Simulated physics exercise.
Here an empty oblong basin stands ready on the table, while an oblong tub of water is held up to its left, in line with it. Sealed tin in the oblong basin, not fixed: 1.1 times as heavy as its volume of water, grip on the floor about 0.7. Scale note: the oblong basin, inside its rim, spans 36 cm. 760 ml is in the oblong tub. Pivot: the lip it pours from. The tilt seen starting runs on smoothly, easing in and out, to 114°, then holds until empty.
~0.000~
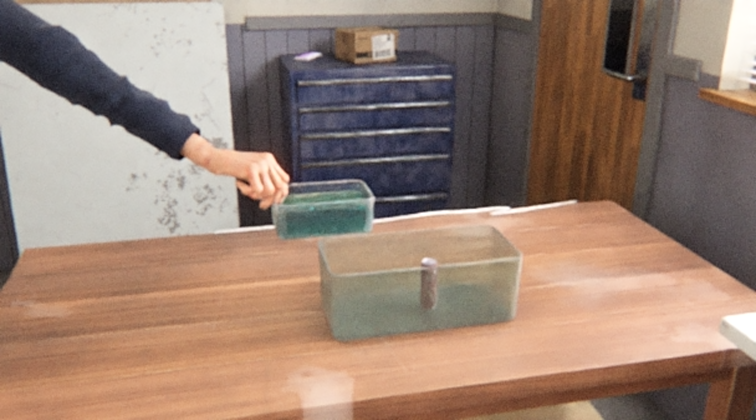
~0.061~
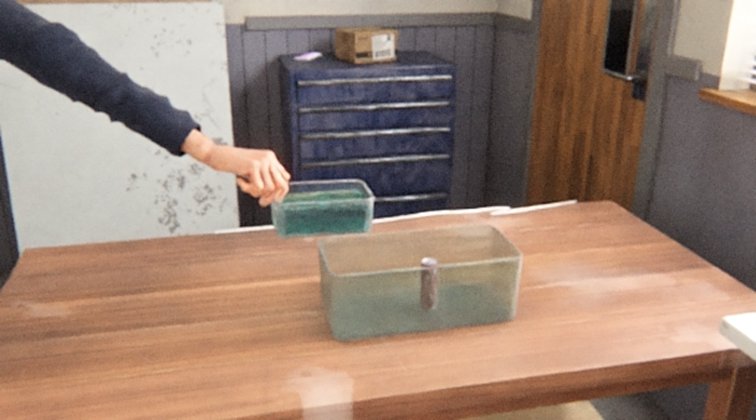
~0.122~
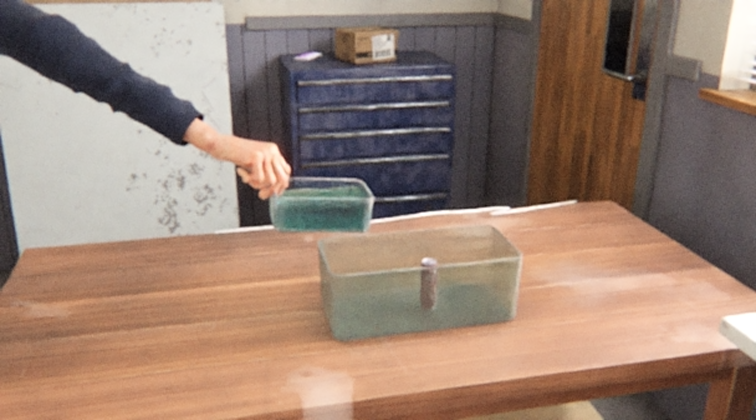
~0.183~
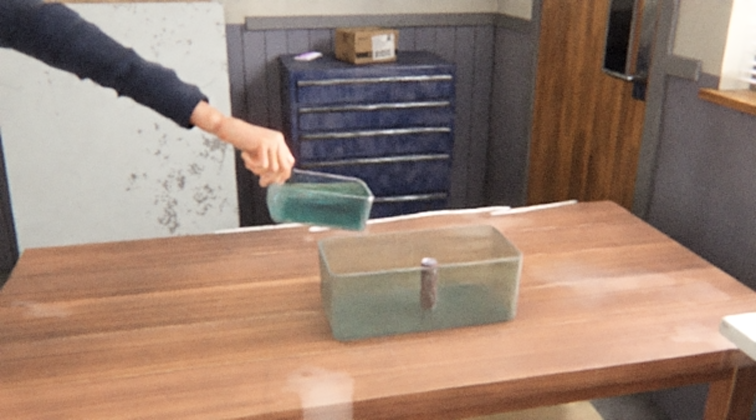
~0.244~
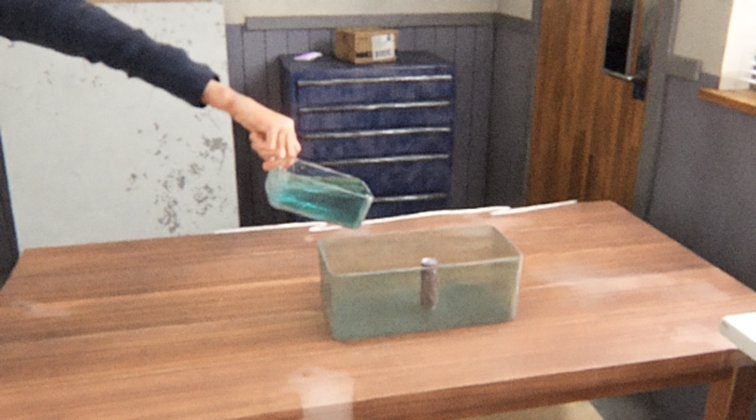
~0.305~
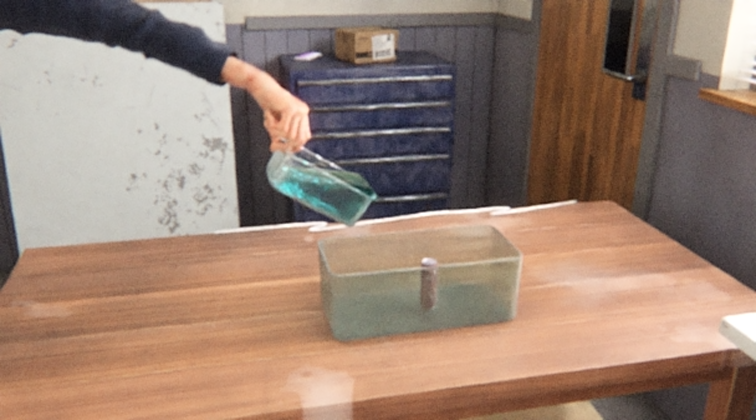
A hand in a dark sleeve held a clear tub of blue-green water nearly level above and left of a larger glass basin on a wooden table, then steadily tilted it down toward the right.
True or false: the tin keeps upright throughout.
True.
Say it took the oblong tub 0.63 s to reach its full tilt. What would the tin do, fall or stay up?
Then the tin does not tip.
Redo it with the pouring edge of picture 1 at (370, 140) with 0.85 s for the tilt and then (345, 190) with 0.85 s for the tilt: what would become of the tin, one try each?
Try 1: Still standing; try 2: Tipped over.
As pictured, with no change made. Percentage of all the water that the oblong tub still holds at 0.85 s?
Around 1 in a hundred is still there.
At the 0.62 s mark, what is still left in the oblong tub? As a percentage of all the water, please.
Close to 14 percent of the liquid remains at that time.
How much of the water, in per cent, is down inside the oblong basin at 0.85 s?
Roughly 92 per cent.
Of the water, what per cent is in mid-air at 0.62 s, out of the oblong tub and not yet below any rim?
Some 58 per cent.
After 0.62 s the tilt is 94° and 14 per cent is still to pour; the tin stands where it began.
After 0.85 s the tilt is 114° and 1 per cent is still to pour; the tin stands where it began.
After 1.09 s the tilt is 114° and 0 per cent is still to pour; the tin stands where it began.
After 1.35 s the tilt is 114° and 0 per cent is still to pour; the tin stands where it began.
In the end the tin stands where it began.
